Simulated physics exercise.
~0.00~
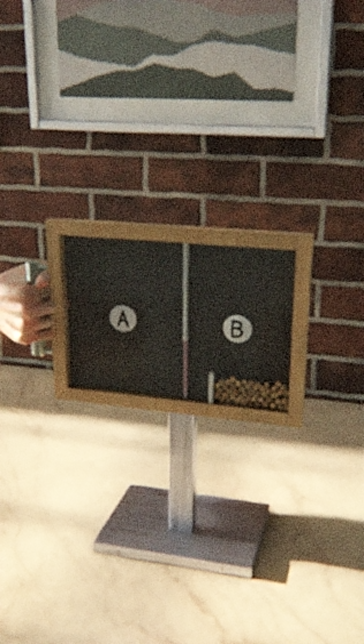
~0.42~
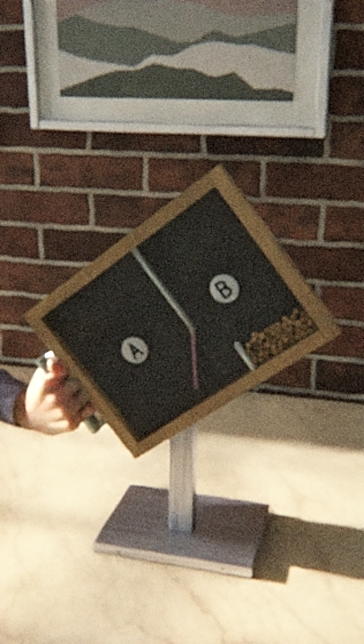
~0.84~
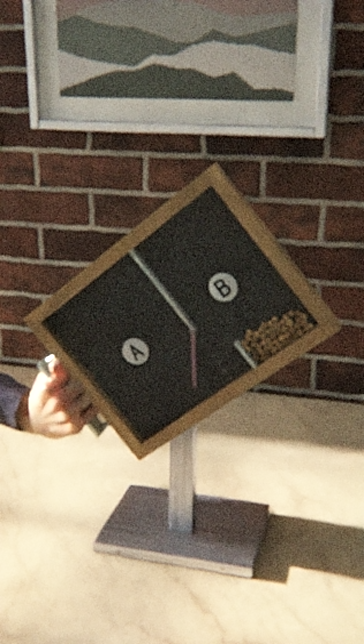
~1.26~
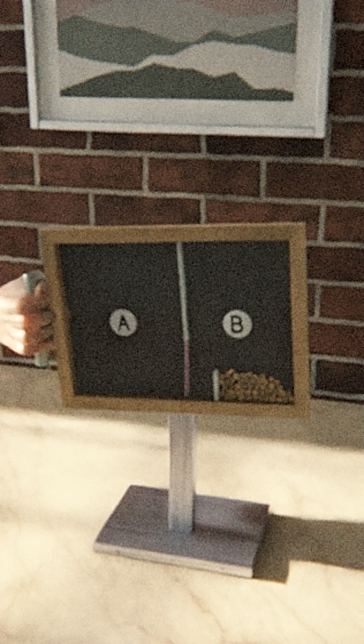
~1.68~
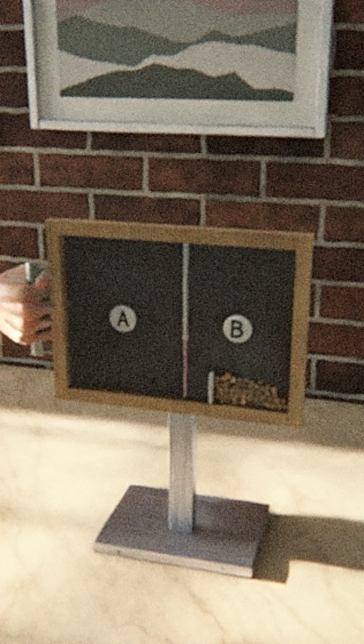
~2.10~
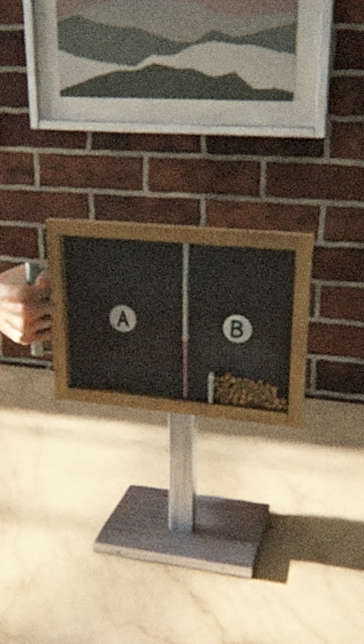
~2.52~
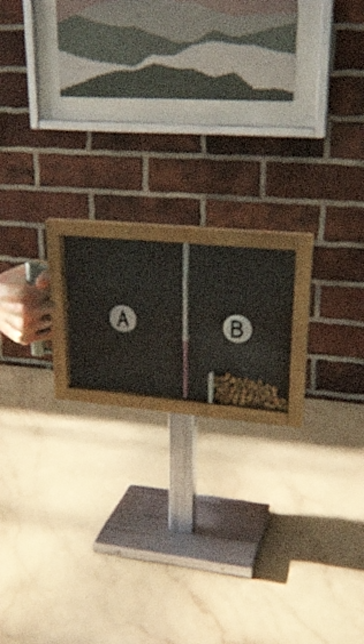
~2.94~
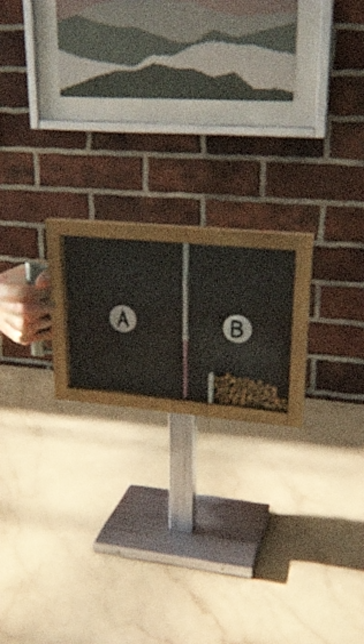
A framed case tilts anticlockwise by hand, then swings back level, its beads staying in B.
